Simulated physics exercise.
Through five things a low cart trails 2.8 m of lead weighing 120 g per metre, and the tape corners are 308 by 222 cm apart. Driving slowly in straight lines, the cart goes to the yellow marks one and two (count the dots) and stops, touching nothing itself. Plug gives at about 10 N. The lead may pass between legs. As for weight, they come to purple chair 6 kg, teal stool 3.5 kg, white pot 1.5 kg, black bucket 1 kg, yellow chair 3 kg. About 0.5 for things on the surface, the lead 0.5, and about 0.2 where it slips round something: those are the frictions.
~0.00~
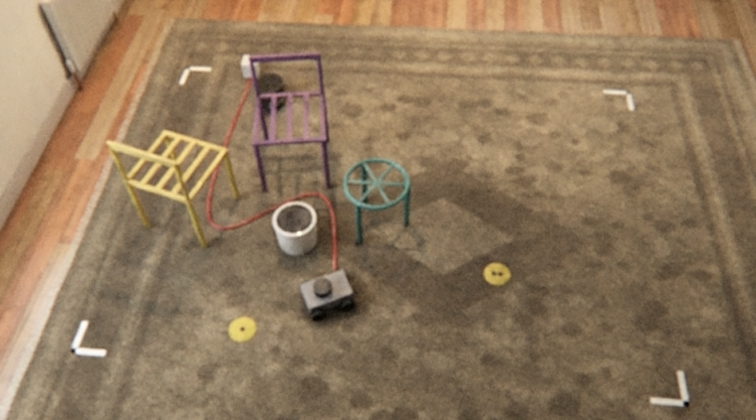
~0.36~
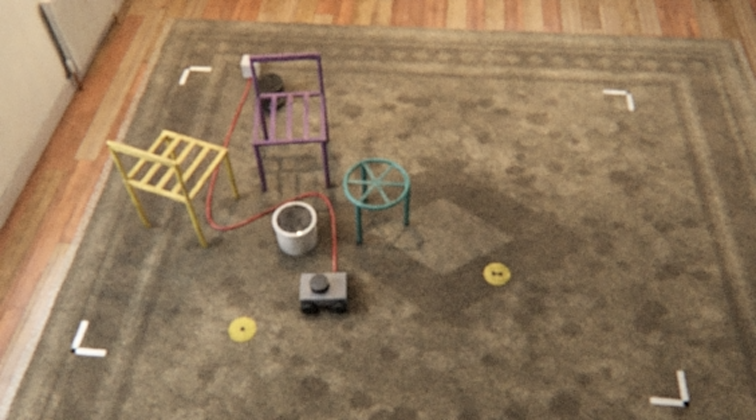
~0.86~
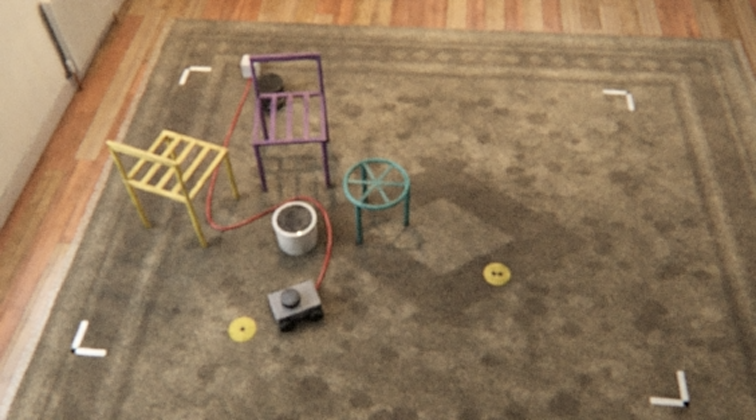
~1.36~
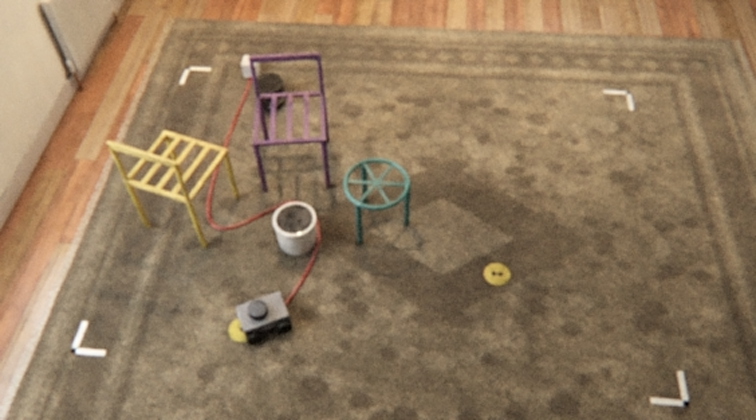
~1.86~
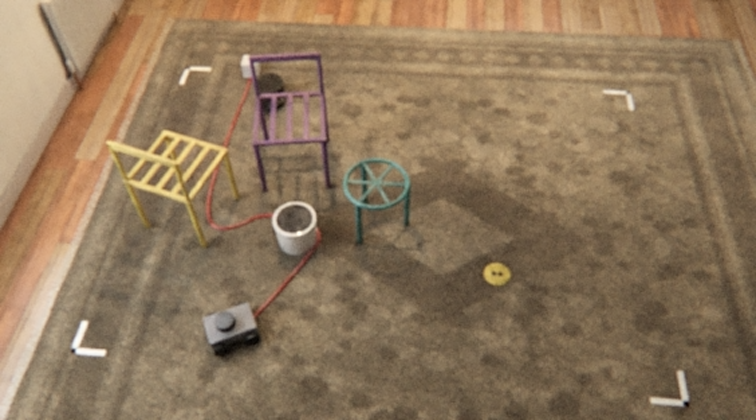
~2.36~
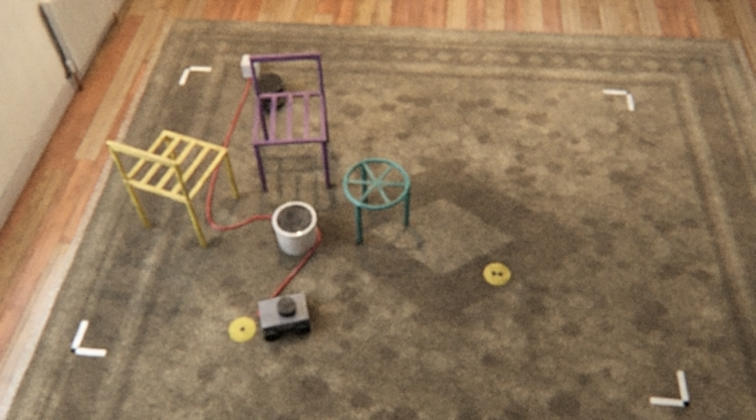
A small grey cart trailing a red cord rolls left over a yellow disc, then back right.
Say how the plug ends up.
The plug withstands the pull.
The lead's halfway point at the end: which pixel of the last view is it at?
About (268, 210).
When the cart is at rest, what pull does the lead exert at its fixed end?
The pull at the fixed end comes to around 0 N.
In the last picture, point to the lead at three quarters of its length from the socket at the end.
(374, 248), give or take.
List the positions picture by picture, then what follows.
Shows, yellow chair (176, 164); purple chair (290, 116); teal stool (376, 182); marks (243, 330) (497, 275); lead runs through (334, 250); cart (337, 296), in the first frame.
Shows, lead runs through (334, 250); cart (334, 295), in the second frame.
Shows, lead runs through (327, 262); cart (305, 305), in the third frame.
Shows, lead runs through (305, 275); cart (274, 317), in the fourth frame.
Shows, lead runs through (281, 289); cart (242, 328), in the fifth frame.
Shows, yellow chair (176, 164); purple chair (290, 116); teal stool (376, 182); cart (276, 321), in the sixth frame.
At 3.3 s, cart at (336, 308), lead slack at the fixed end; nothing else has moved.
At 4.2 s, cart at (396, 295), lead slack at the fixed end; nothing else has moved.
At 5.2 s, cart at (455, 282), lead slack at the fixed end; nothing else has moved.
At 6.1 s, cart at (496, 273), lead slack at the fixed end; nothing else has moved.
At 6.5 s, cart at (496, 273), lead slack at the fixed end; nothing else has moved.
